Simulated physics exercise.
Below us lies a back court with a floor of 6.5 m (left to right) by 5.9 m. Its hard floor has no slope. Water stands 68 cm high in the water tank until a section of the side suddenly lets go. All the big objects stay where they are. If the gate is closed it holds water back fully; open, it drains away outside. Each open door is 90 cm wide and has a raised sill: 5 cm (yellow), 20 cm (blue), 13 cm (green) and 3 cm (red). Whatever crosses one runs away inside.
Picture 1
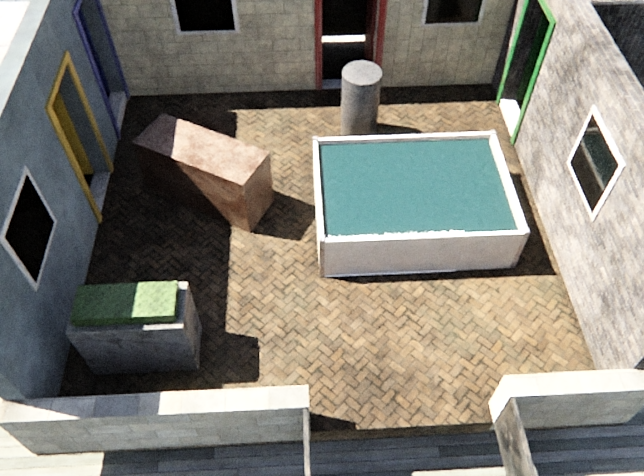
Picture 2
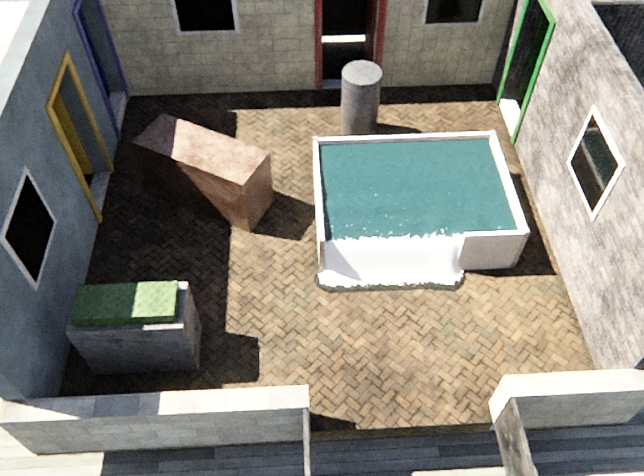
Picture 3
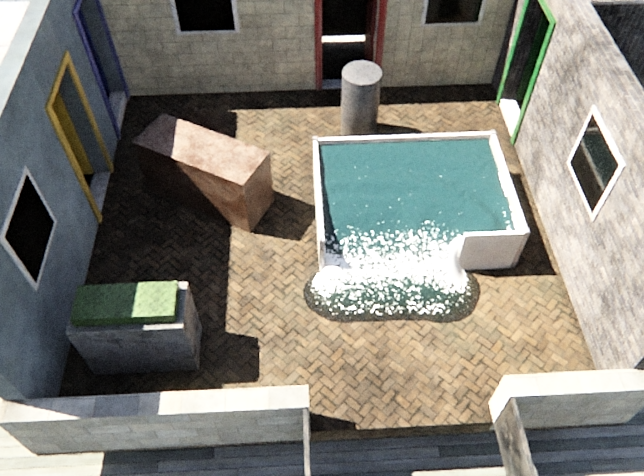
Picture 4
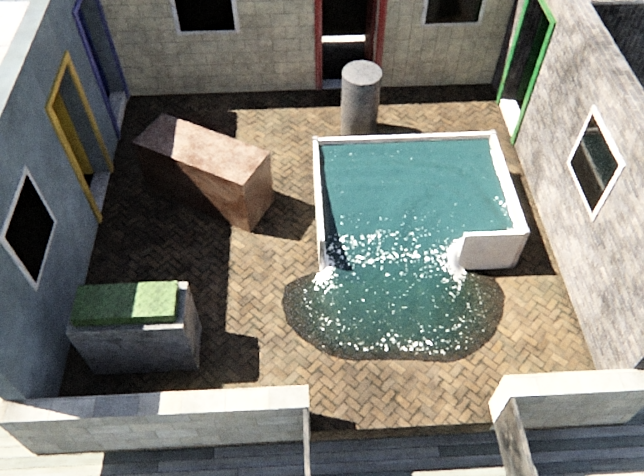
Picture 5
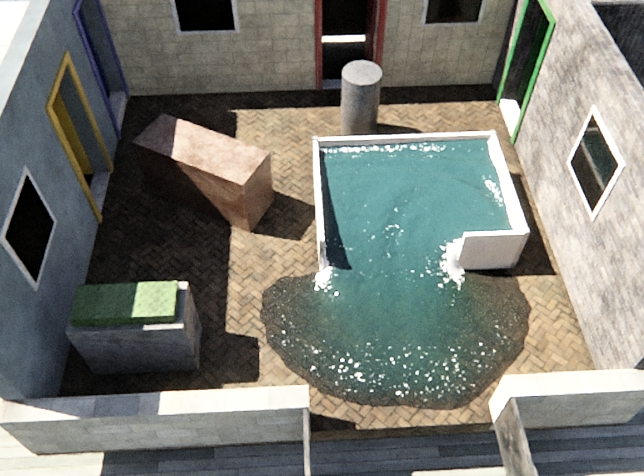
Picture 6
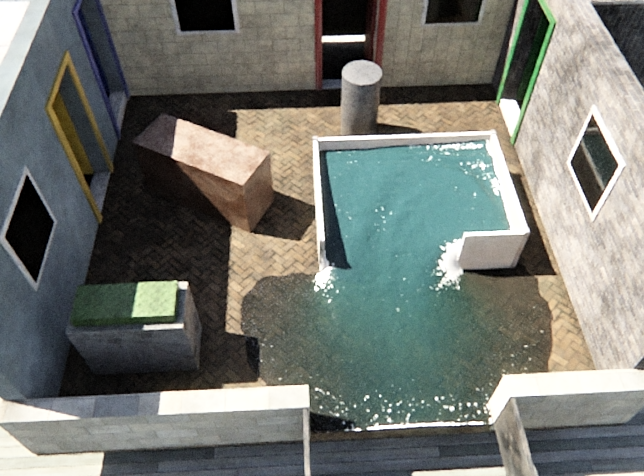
A walled back court with a brick-paved floor is seen from high above, the camera still. A white-walled tank of teal water stands right of centre, a grey cylinder behind it, a tilted brown block and a green-topped grey block to the left, with yellow, blue, red and green doorways around. The tank's front opens at left, and water pours out, foaming, then spreads across the paving to the low front wall.
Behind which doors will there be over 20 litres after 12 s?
Door by door: At the yellow door it keeps below the limit; at the blue door it stays under the limit; at the green door it stays under the limit; at the red door it does not reach the limit.
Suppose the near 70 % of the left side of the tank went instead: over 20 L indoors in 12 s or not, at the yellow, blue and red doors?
Against that limit: Yellow over, blue below, red past it.
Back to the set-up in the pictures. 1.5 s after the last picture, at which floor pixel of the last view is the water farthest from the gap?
Around (53, 424).
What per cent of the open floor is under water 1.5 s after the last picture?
Near 30 per cent is wet.
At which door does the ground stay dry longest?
The red one.
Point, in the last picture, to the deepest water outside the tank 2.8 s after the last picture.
At about (106, 392).
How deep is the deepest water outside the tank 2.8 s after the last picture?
About 26 cm.
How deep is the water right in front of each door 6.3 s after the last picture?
Depths in cm: Yellow 5, blue 4, green 3, red 0.
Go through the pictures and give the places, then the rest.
Still water, 68 cm deep, in the water tank at (413, 186), in the first frame.
The front is at (460, 278), 1.0 m from the gap at (391, 261); 0.3 m2 of floor is under water; 68 cm left at the back of the water tank, in the second frame.
The front is at (315, 304), 1.2 m from the gap at (390, 262); 1.3 m2 of floor is under water; 68 cm left at the back of the water tank, in the third frame.
The front is at (496, 312), 1.5 m from the gap at (390, 262); 2.8 m2 of floor is under water; 66 cm left at the back of the water tank, in the fourth frame.
The front is at a hidden place, 2.0 m from the gap at (390, 263); 4.7 m2 of floor is under water; 59 cm left at the back of the water tank, in the fifth frame.
The front is at a hidden place, 2.4 m from the gap at (390, 263); 6.2 m2 of floor is under water; 60 cm left at the back of the water tank, in the sixth frame.
Then, 0.7 s after the last picture water covers 25 % of the floor and is deepest (33 cm) near (353, 280); yellow door not reached, blue door not reached, green door not reached, red door not reached.
Then, 1.5 s after the last picture water covers 30 % of the floor and is deepest (28 cm) near (289, 412); yellow door not reached, blue door not reached, green door not reached, red door not reached.
Then, 2.8 s after the last picture water covers 40 % of the floor and is deepest (26 cm) near (106, 392); yellow door not reached, blue door not reached, green door not reached, red door not reached.
Then, 6.3 s after the last picture water covers 70 % of the floor and is deepest (10 cm) near (53, 424); yellow door 5 cm at the sill, 1 L in, blue door 4 cm at the sill, 0 L in, green door 3 cm at the sill, 0 L in, red door not reached.
Then, 11.3 s after the last picture water covers 95 % of the floor and is deepest (6 cm) near (79, 315); yellow door 4 cm at the sill, 4 L in, blue door 4 cm at the sill, 0 L in, green door 2 cm at the sill, 0 L in, red door 3 cm at the sill, 0 L in.
